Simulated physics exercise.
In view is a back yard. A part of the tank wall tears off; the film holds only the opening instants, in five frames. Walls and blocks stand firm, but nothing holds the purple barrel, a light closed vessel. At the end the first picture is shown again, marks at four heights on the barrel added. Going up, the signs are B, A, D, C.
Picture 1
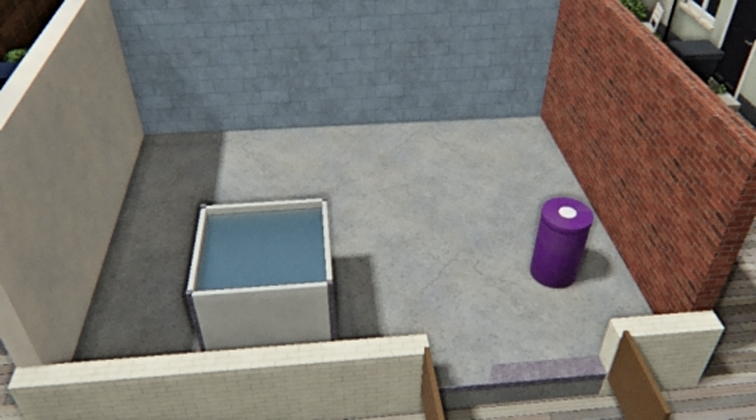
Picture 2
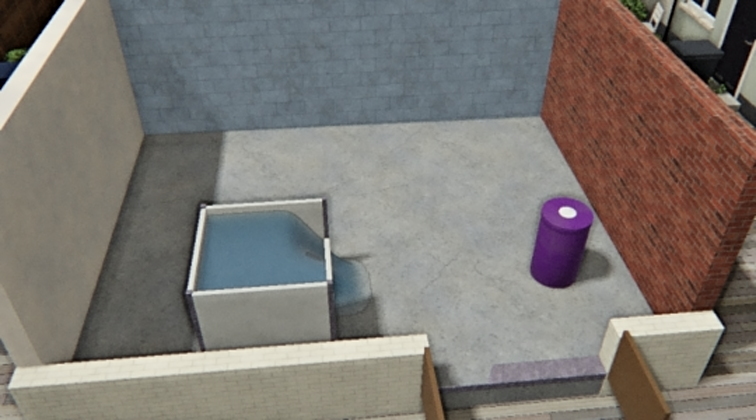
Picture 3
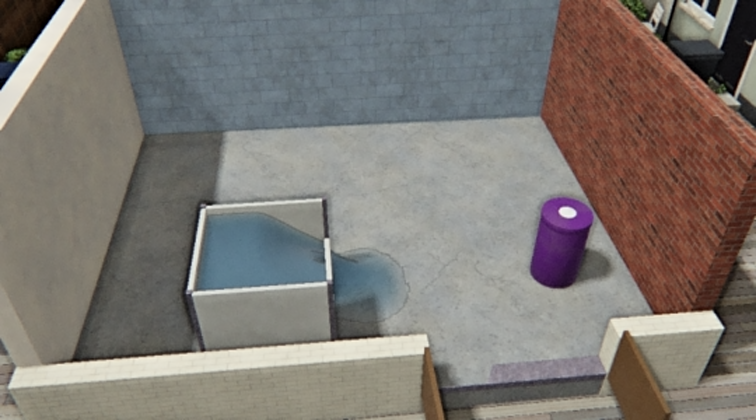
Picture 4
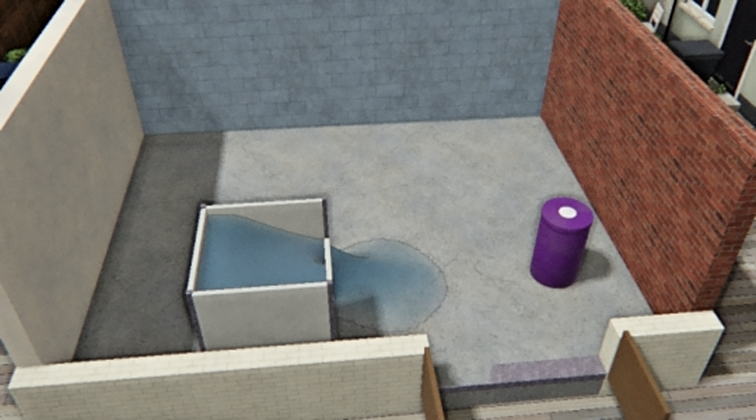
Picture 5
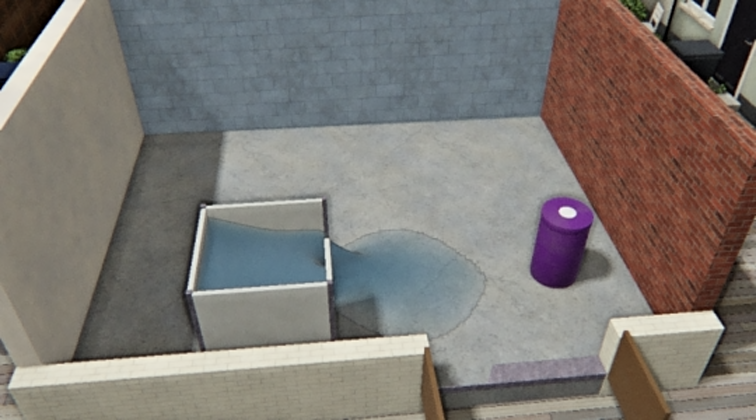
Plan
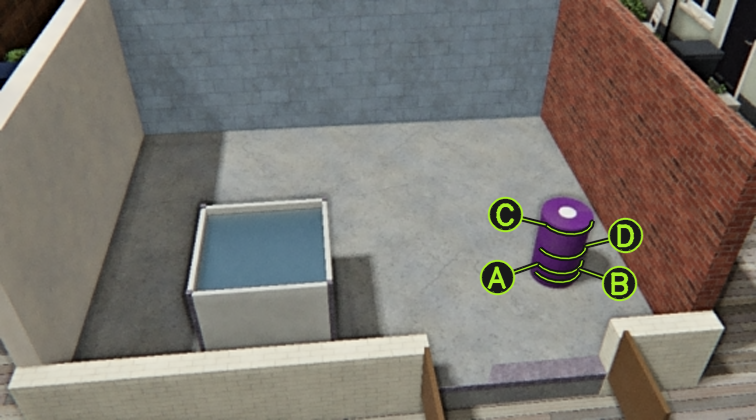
A white-walled square tank of blue water stands at the left of a grey paved back yard, seen from above by a still camera. A purple barrel with a pale spot on its lid stands at the right, between a grey block back wall and low cream front walls, beside red brick. Water pours from the tank's right side and spreads rightward across the ground in a widening, rounded pool.
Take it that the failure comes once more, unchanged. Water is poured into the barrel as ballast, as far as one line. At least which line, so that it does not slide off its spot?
It is D.
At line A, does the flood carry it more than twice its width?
No, it does not.
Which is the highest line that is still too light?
A it is.
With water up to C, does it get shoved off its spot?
No.
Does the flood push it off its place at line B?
Yes.
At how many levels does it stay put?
Two of them.
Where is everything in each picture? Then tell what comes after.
In the first frame, lid of the purple barrel at (567, 213); tank full, its middle at (263, 248); open gate at (519, 330).
In the second frame, 1 % of the ground under water, its edge towards the barrel at (358, 282).
In the third frame, 3 % of the ground under water, its edge towards the barrel at (396, 285).
In the fourth frame, 5 % of the ground under water, its edge towards the barrel at (439, 284).
In the fifth frame, lid of the purple barrel at (567, 213); 8 % of the ground under water, its edge towards the barrel at (477, 281).
In lime, A at (565, 273); B at (562, 282); C at (574, 234); D at (568, 258); from the bottom up B, A, D, C.
For line A, it is pushed about half its own width away.
For line B, it is pushed about its own width away.
For line C, it does not move.
For line D, it does not move.
